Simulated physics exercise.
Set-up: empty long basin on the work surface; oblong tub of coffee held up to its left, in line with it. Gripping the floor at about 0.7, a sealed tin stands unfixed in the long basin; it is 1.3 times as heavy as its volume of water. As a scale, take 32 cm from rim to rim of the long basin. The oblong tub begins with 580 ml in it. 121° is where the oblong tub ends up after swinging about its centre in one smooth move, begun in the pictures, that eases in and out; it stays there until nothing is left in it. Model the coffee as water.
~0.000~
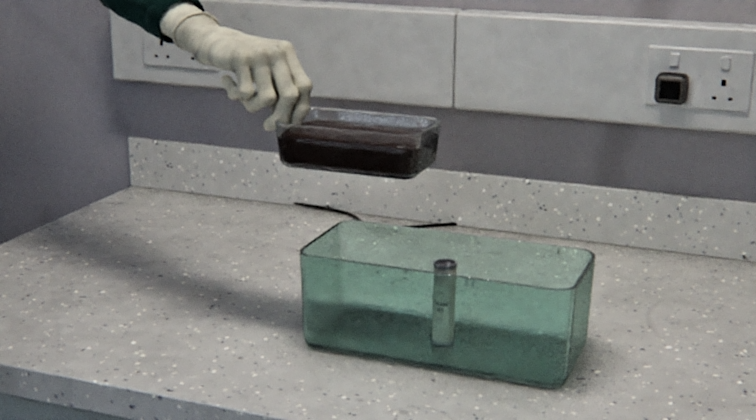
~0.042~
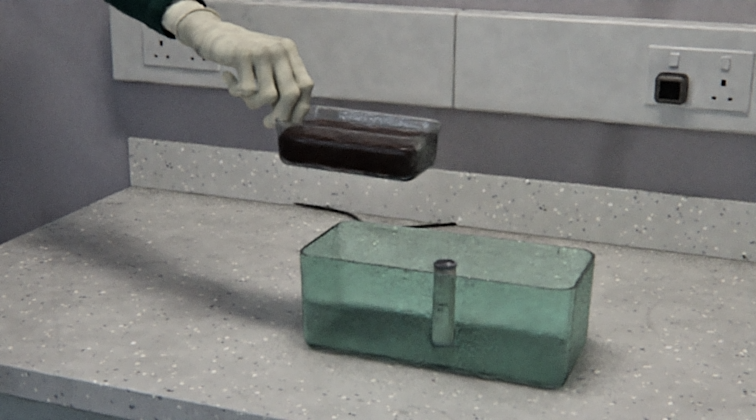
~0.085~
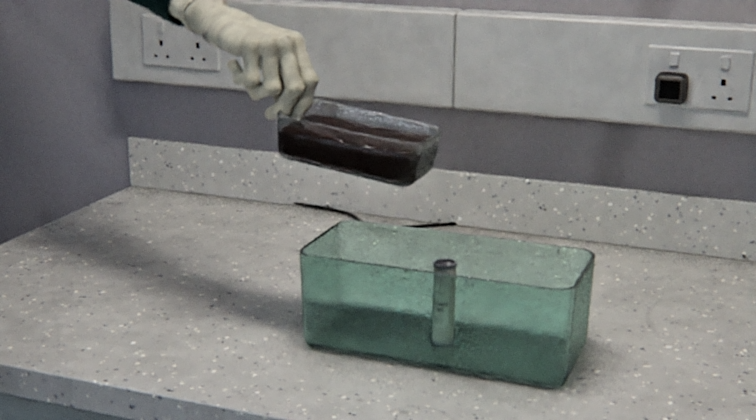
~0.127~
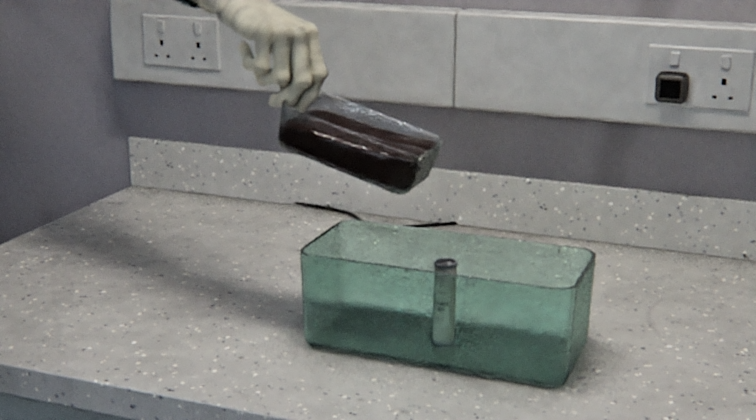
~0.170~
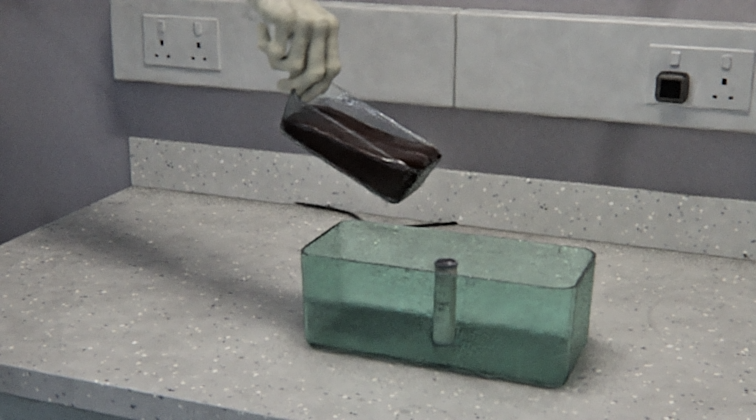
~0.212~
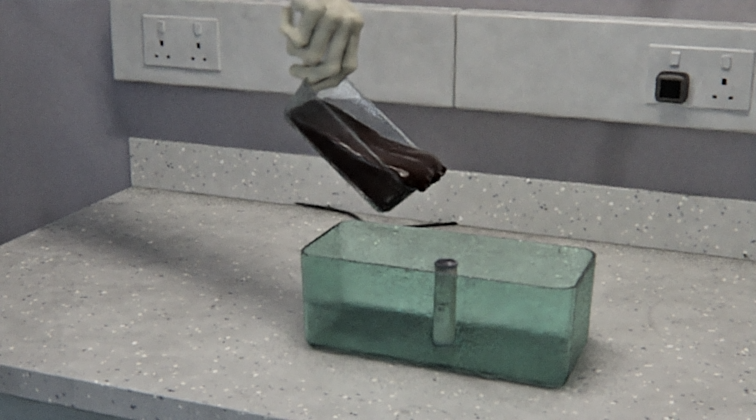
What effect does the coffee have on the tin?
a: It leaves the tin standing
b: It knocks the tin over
It leaves the tin standing (a).
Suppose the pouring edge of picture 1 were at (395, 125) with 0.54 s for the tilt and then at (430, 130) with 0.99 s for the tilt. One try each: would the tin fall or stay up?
The tin overturns the first time and stays vertical the second time.
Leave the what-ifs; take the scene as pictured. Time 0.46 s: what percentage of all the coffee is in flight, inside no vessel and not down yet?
Around 2 in a hundred.
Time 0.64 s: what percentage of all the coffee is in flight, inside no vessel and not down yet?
Airborne share: Near 3 %.
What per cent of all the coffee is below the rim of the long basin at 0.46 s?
About 90%.
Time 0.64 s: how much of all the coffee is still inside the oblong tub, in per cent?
Around 0 in a hundred.
After 0.46 s the tilt is 115° and 8 per cent is still to pour; the tin stands where it began.
After 0.64 s the tilt is 121° and 0 per cent is still to pour; the tin stands where it began.
After 0.83 s the tilt is 121° and 0 per cent is still to pour; the tin stands where it began.
After 1.04 s the tilt is 121° and 0 per cent is still to pour; the tin stands where it began.
In the end the tin stands where it began.
